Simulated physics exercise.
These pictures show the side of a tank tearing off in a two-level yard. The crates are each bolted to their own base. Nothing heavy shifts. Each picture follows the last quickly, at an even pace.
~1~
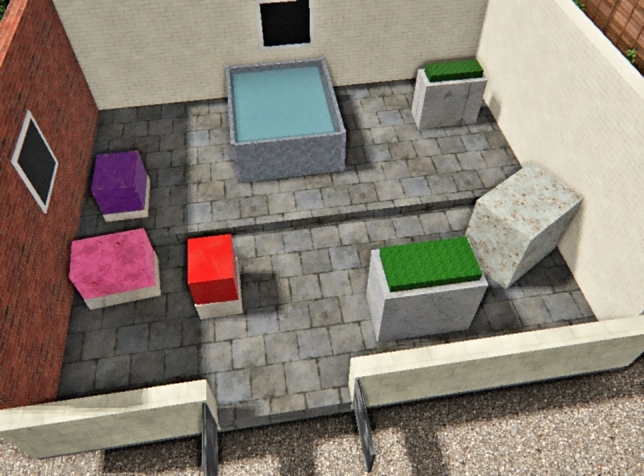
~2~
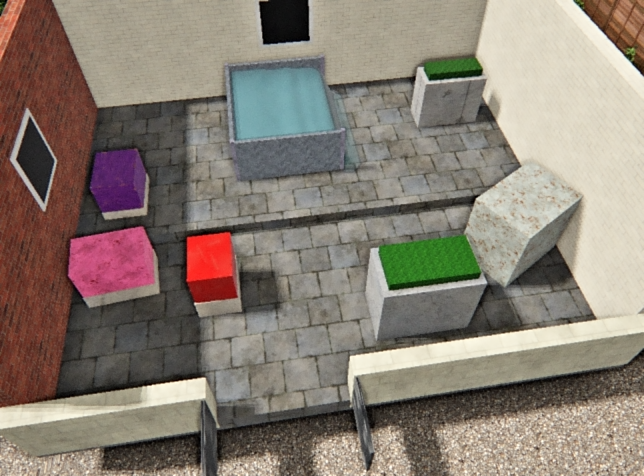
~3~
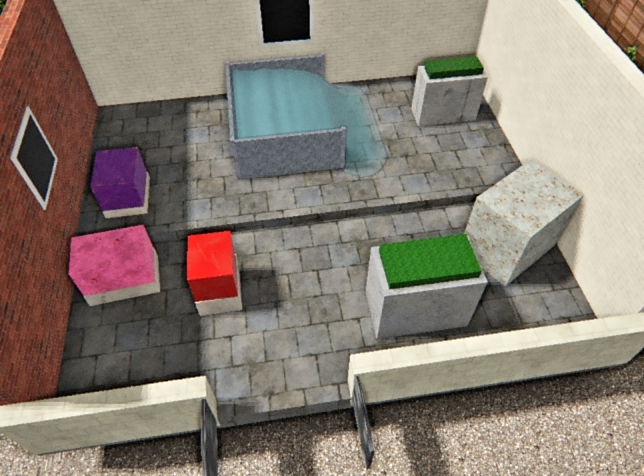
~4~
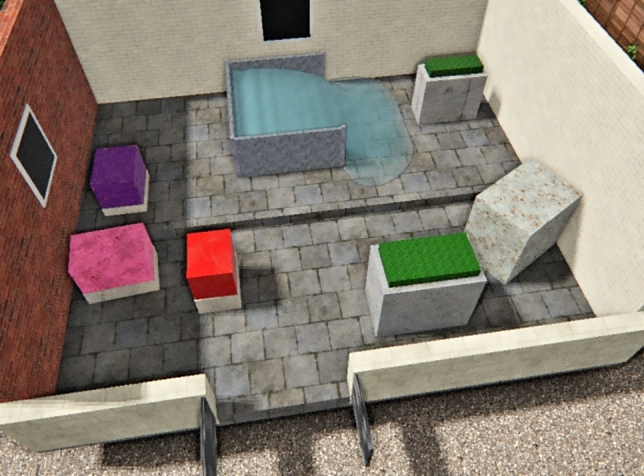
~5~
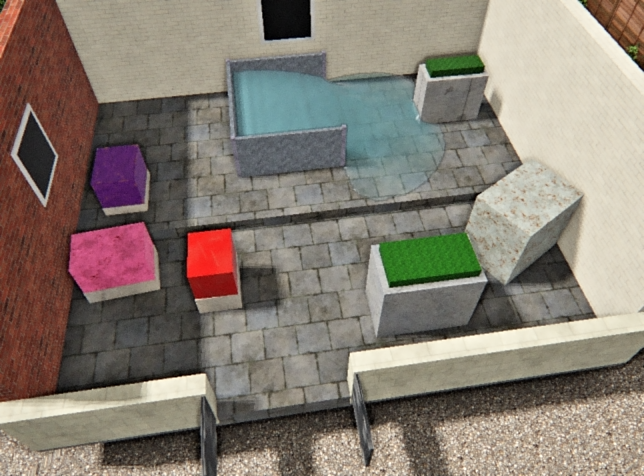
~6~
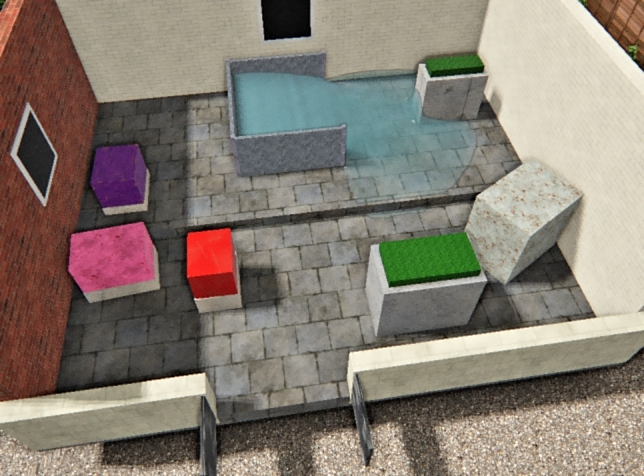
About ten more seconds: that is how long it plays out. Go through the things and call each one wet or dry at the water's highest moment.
Called one by one: The pink crate is dry; the purple crate is dry; the red crate is dry.
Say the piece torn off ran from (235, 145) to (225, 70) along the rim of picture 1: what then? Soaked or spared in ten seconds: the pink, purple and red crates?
Going crate by crate, the pink one is caught, then the purple one is caught, then the red one stays out of reach.
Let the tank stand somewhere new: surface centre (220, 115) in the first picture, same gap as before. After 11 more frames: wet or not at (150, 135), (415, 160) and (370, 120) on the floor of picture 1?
Results in order - left untouched, swamped, swamped.
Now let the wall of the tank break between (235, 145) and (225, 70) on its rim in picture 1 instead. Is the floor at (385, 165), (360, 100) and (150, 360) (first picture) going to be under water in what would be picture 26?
Taking them in turn, I get left untouched, then left untouched, then sodden.
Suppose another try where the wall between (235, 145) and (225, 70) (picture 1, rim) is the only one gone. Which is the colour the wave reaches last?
Last in line is the red crate.
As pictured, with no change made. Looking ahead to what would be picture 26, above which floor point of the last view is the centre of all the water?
Roughly (424, 155).
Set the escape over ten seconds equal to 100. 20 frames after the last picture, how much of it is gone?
About 0 per cent.
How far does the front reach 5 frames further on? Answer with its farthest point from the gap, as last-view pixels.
I'd point to (540, 211).
A moment on, water covers 30 % of the floor; the pink crate not reached, the purple crate not reached, the red crate not reached.
Next, water covers 30 % of the floor; the pink crate not reached, the purple crate not reached, the red crate not reached.
Then, water covers 40 % of the floor; the pink crate not reached, the purple crate not reached, the red crate not reached.
Later, water covers 75 % of the floor; the pink crate water round its plinth, the purple crate not reached, the red crate water round its plinth.
In the end, water covers 80 % of the floor; the pink crate stayed above the water, the purple crate stayed above the water, the red crate stayed above the water.
